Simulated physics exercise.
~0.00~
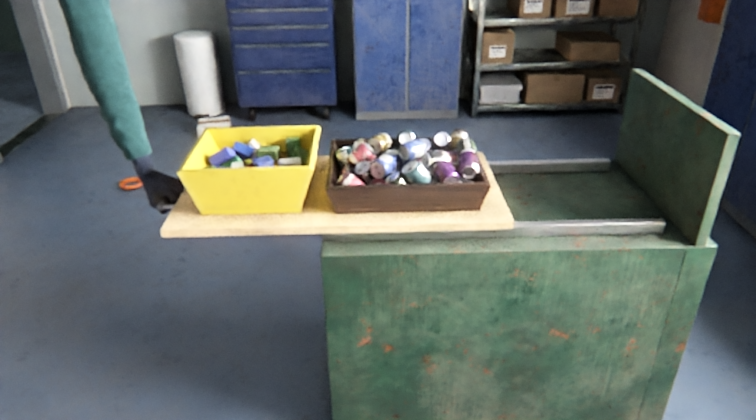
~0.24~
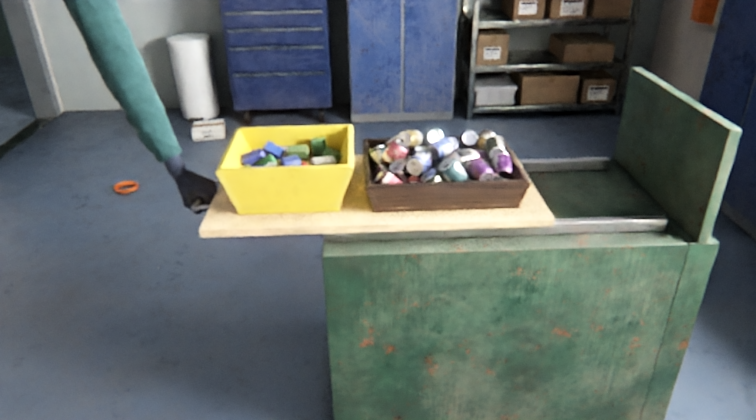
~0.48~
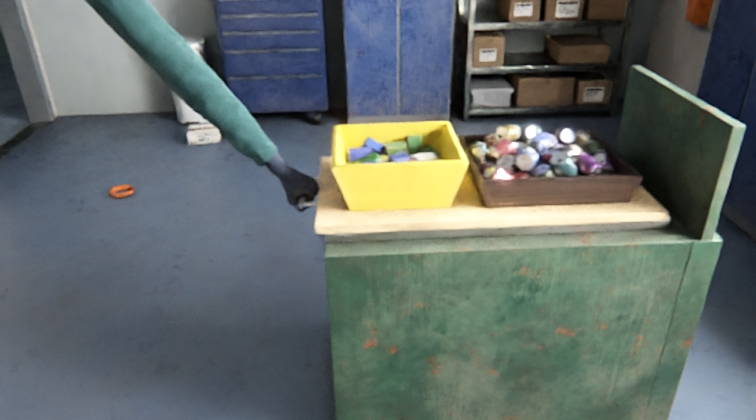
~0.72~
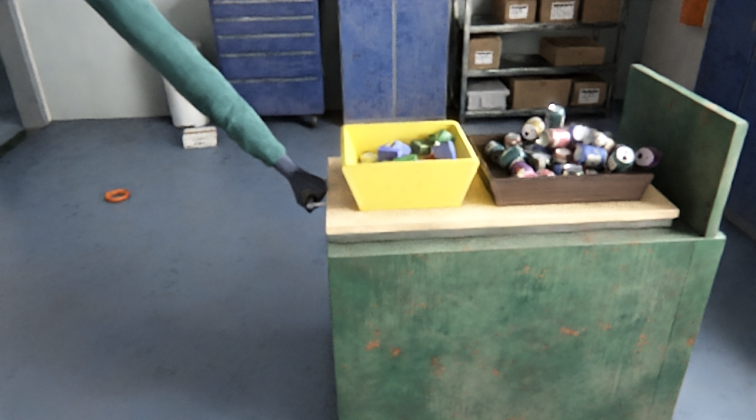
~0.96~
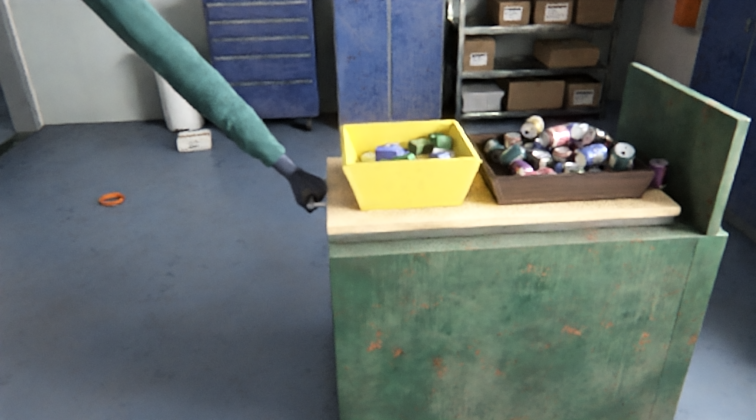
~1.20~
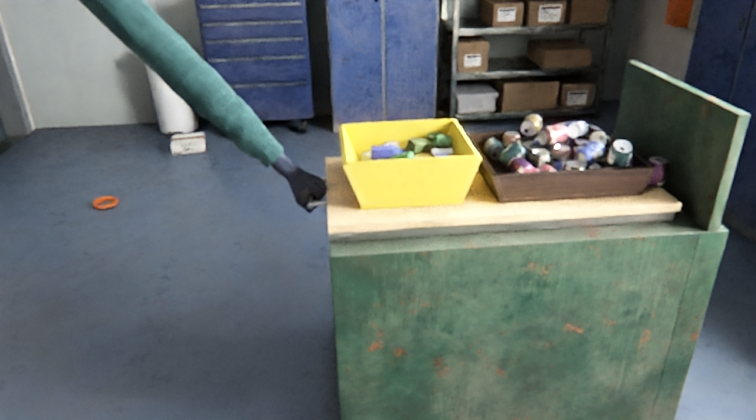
A green-sleeved arm shoving a sliding shelf right until it stops, mini cans jolting in the brown tote and one spilling out.
